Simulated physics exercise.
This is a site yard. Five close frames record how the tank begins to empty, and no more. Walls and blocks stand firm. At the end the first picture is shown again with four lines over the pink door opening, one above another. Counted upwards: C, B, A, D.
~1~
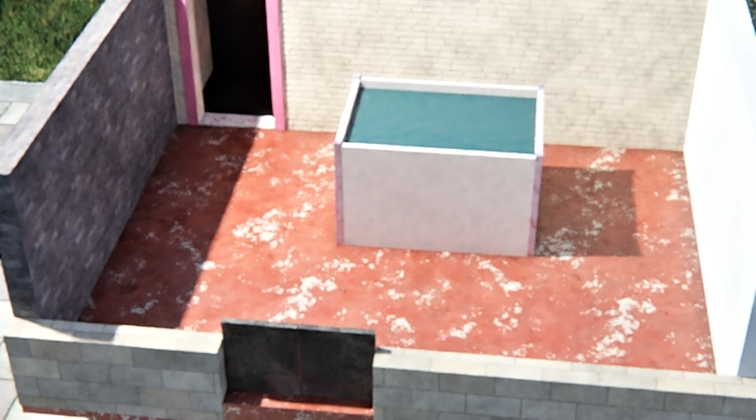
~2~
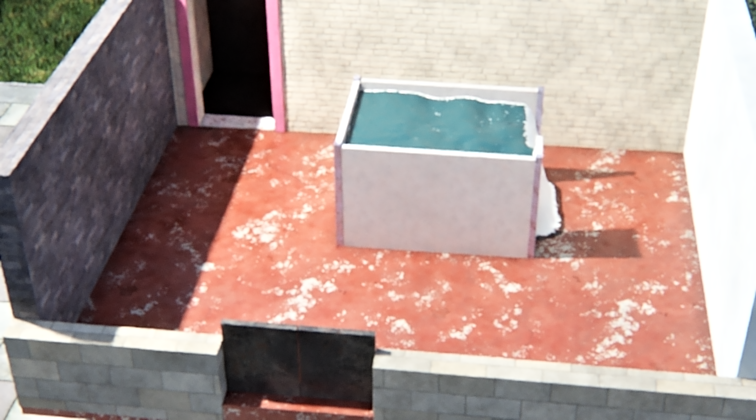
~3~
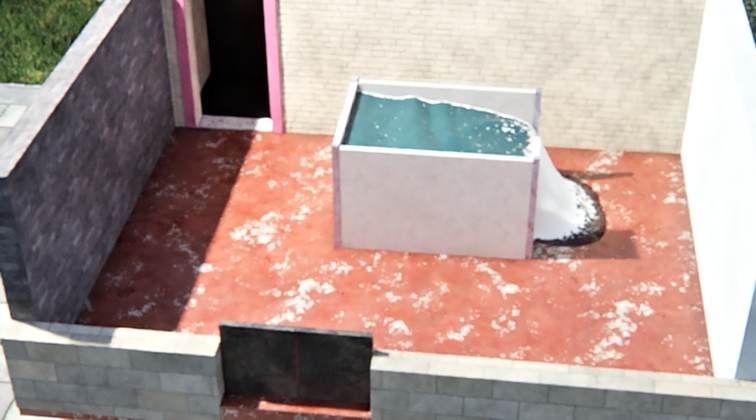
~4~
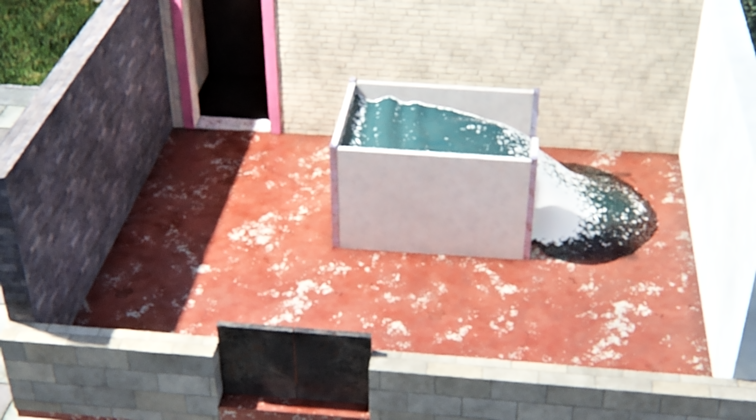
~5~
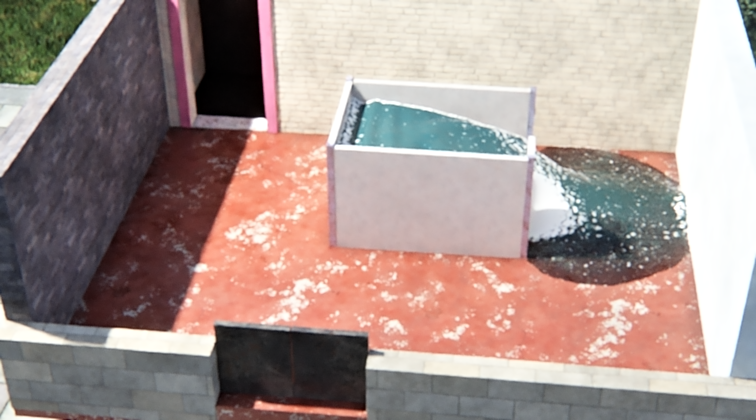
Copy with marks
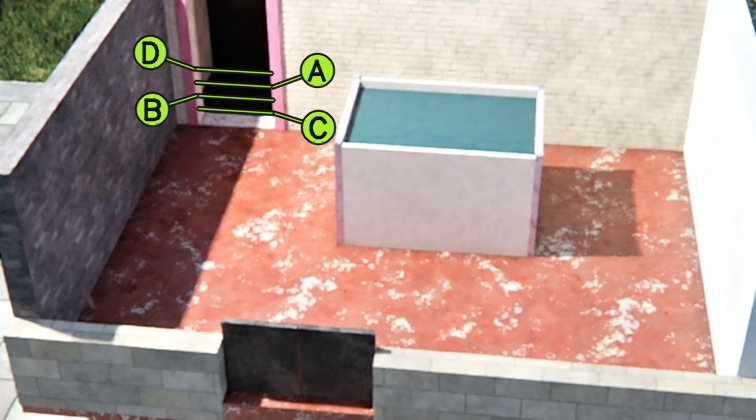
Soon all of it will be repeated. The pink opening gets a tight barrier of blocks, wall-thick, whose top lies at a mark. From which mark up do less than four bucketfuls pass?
C.
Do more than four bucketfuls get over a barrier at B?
No.
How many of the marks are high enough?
All of them.
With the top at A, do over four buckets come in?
No, not at all.
On the marked copy, A at (234, 84); B at (235, 97); C at (236, 110); D at (232, 71); from the bottom up C, B, A, D.
For line A, nothing gets over.
For line B, nothing gets over.
For line C, a splash gets over, under a bucket.
For line D, nothing gets over.
